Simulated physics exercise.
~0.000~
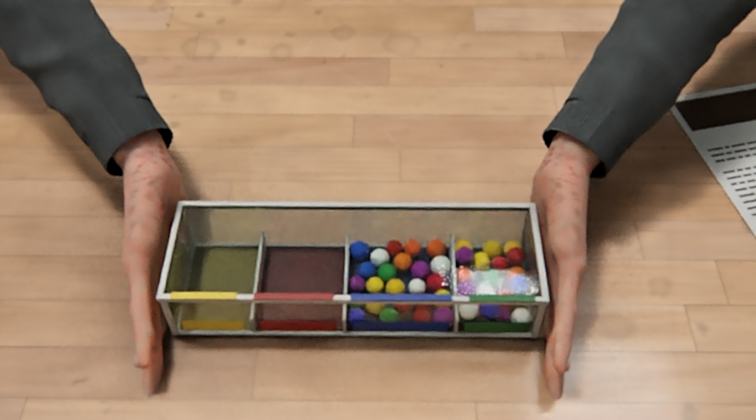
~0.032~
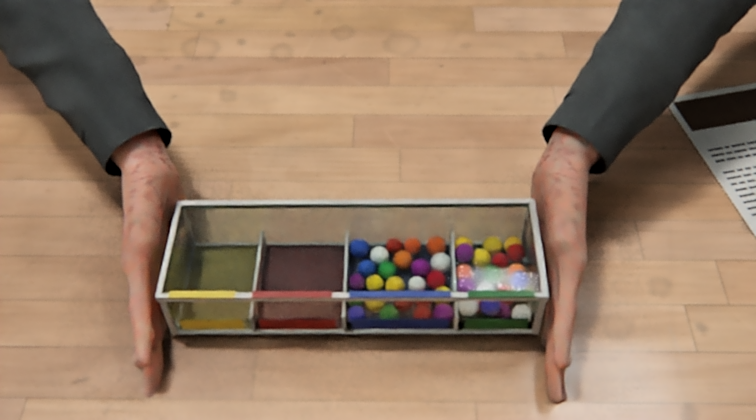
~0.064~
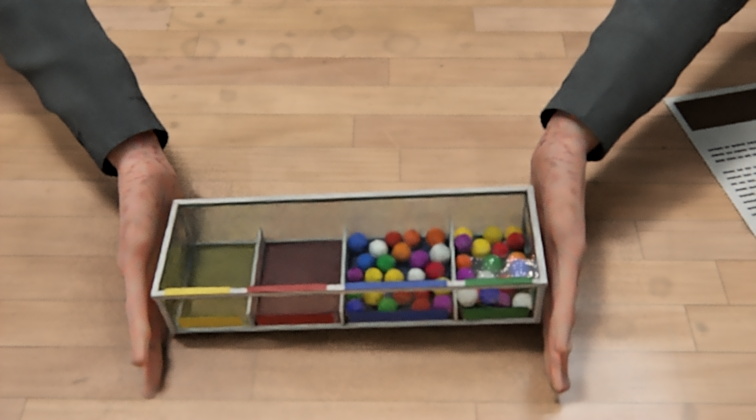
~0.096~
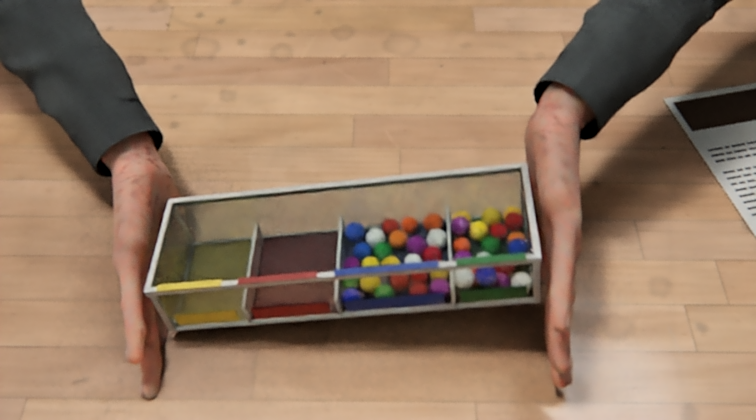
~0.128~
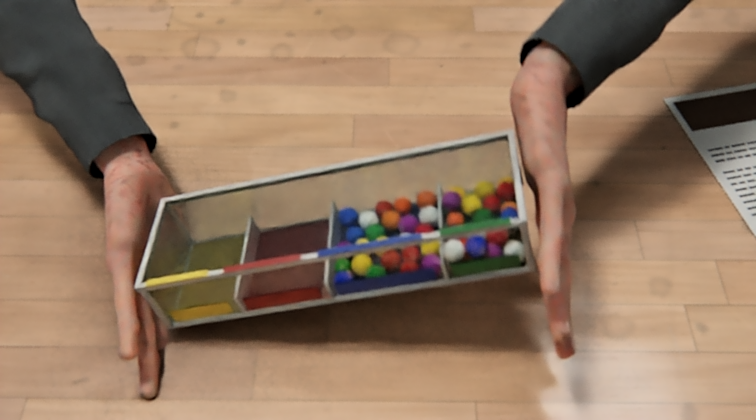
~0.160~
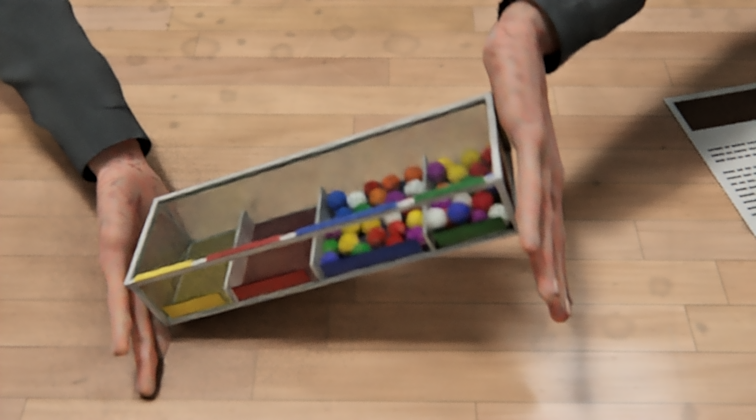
Two hands hold a clear partitioned box of colorful balls, then raise its right end.
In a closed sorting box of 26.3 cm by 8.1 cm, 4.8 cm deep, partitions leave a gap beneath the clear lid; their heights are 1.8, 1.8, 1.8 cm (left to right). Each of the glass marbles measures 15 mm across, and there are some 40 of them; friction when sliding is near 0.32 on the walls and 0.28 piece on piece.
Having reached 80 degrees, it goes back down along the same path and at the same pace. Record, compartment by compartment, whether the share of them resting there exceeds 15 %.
Red: Exceeds; blue: Exceeds; green: Does not exceed; yellow: Exceeds.
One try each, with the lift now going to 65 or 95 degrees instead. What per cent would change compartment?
Some 65 and some 100 per cent, respectively.
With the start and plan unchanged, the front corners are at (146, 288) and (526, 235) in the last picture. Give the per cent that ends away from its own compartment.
Some 75 %.
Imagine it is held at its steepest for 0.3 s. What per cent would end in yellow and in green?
Final amounts would be yellow 70% and green 0%.
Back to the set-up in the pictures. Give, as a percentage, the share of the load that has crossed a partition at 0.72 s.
Roughly 85 per cent.
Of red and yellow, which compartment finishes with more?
That would be the yellow compartment.
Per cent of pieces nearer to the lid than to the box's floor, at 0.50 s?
Estimate: Near 90 per cent.
After 0.50 s, tilt 78 degrees; red 15 %, blue 65 %, green 20 %.
After 0.72 s, tilt 30 degrees; red 30 %, blue 30 %, green 10 %, yellow 35 %.
After 1.06 s, tilt 0 degrees; red 25 %, blue 30 %, green 10 %, yellow 35 %.
At rest (1.8 s), red 25 %, blue 30 %, green 10 %, yellow 35 %.
